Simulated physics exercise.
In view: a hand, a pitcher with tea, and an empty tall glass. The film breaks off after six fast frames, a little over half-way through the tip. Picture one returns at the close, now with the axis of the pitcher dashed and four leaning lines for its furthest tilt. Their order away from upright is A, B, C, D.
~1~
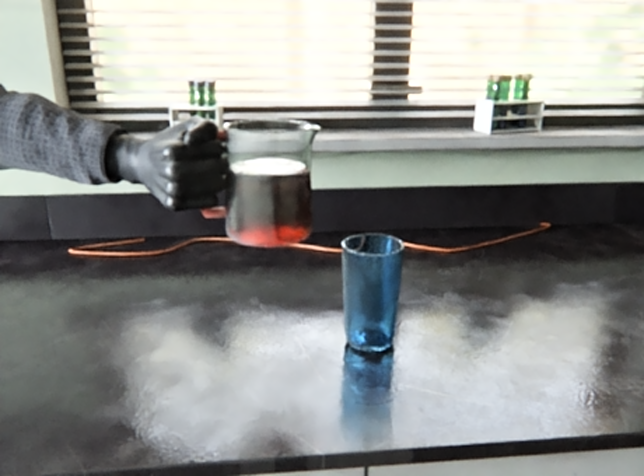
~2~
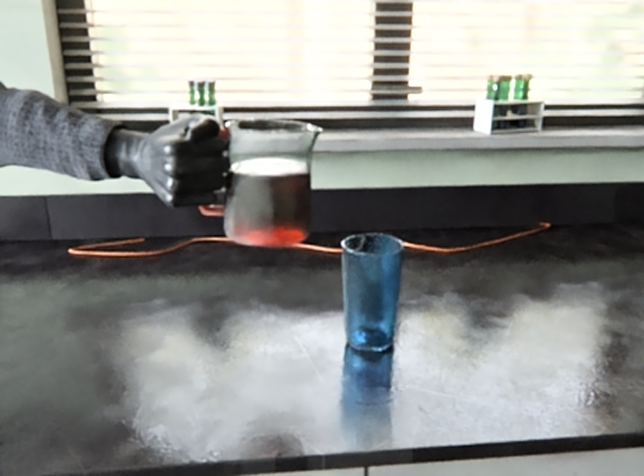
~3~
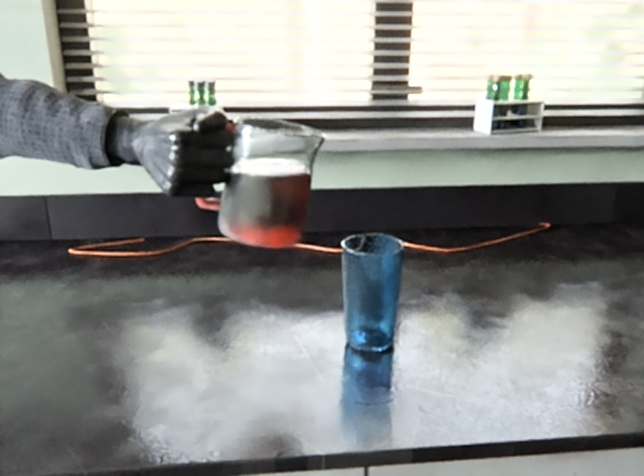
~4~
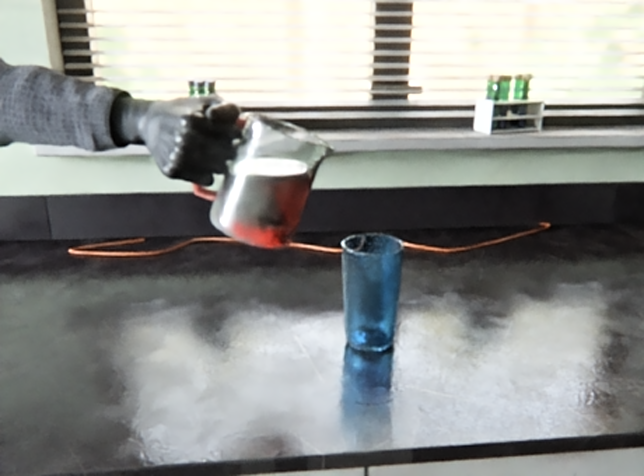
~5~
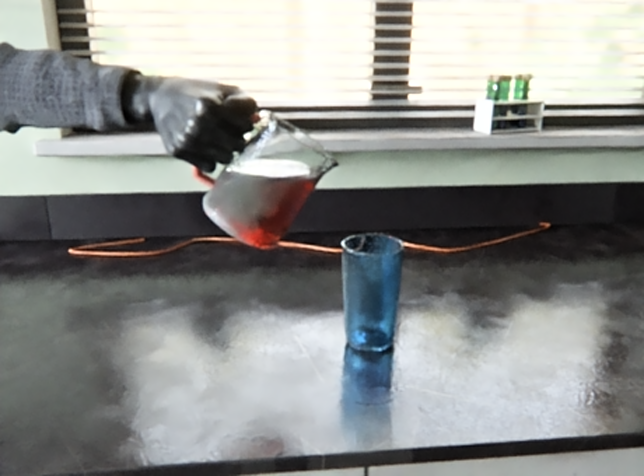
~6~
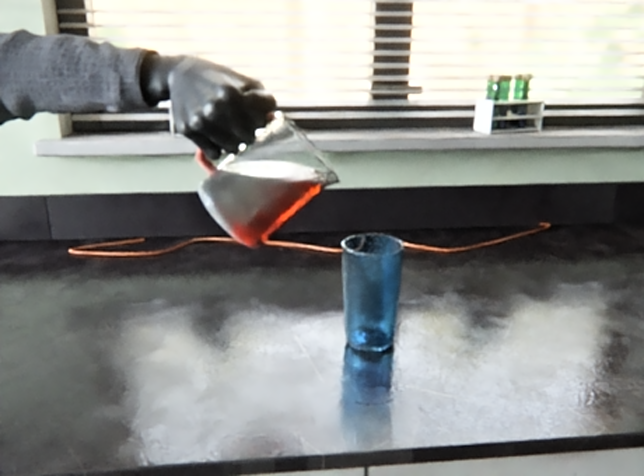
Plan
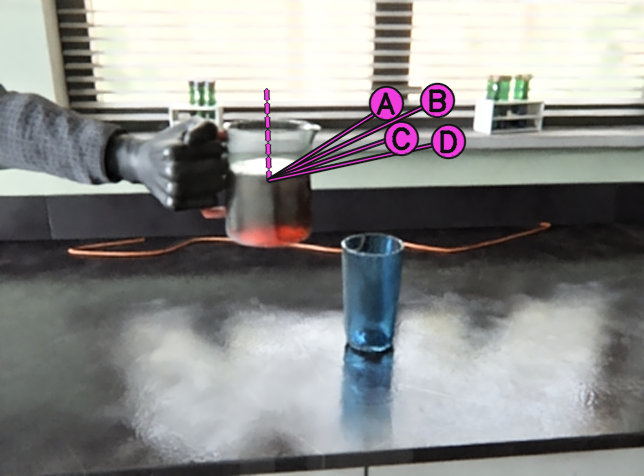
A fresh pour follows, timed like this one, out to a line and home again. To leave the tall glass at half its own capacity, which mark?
C.
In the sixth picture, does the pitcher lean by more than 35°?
Yes.
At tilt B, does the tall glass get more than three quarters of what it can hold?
No, less.
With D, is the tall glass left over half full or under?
Over half.
In magenta, A at (373, 114); B at (422, 107); C at (384, 141); D at (432, 145).
With A, the tall glass ends with about 18 % of what it can hold.
With B, the tall glass ends with about 32 % of what it can hold.
With C, the tall glass ends with about 50 % of what it can hold.
With D, the tall glass ends with about 67 % of what it can hold.
